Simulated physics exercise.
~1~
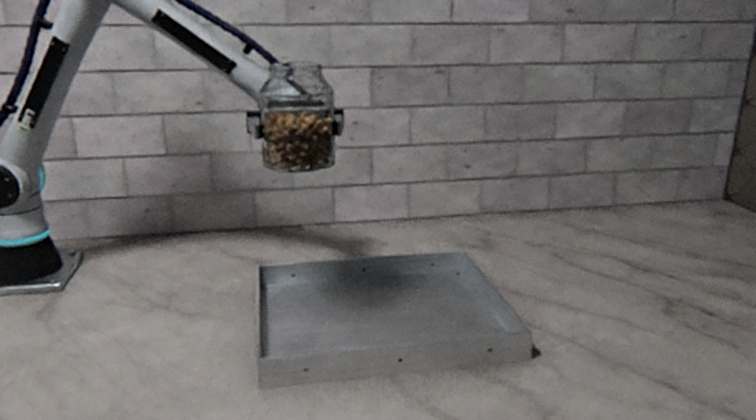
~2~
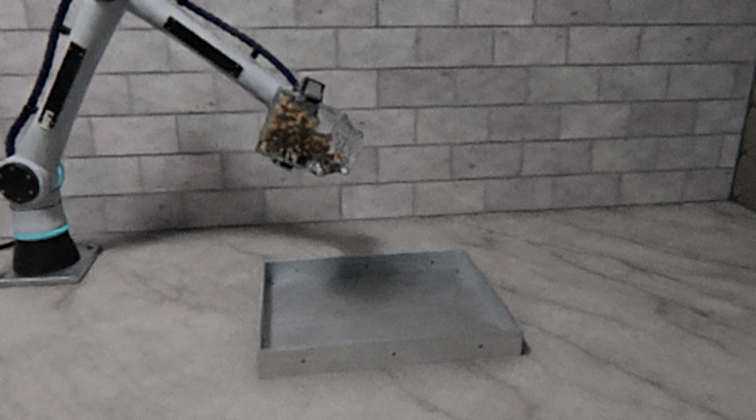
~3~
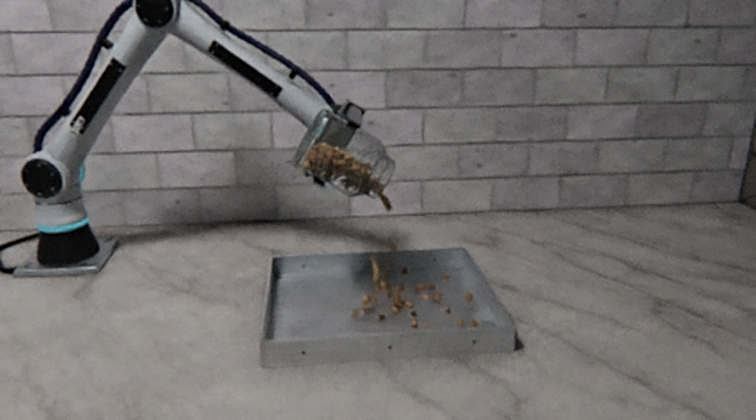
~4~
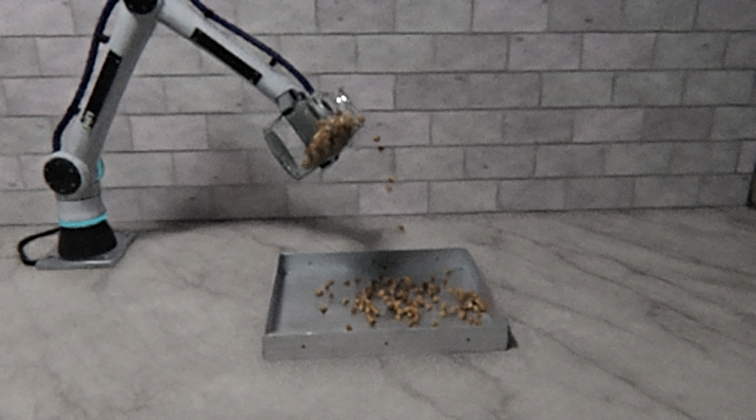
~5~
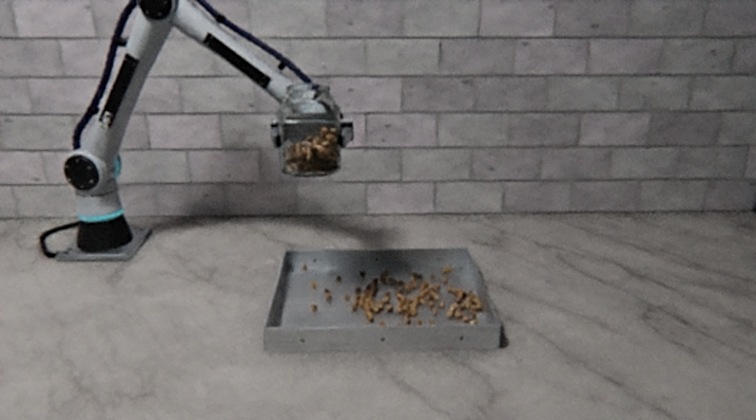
At first, a robot arm holds an upright glass jar of brown dried beans above an empty grey metal tray on a marble table, with a pale brick wall behind. The arm tips the jar over to the right, and the beans slide towards its mouth. With the mouth angled downwards, beans spill out and scatter across the tray. More of them pile up there as the jar tilts back, a few still falling. Finally, the jar is upright again with a good portion of beans inside, while the rest lie spread over the tray.
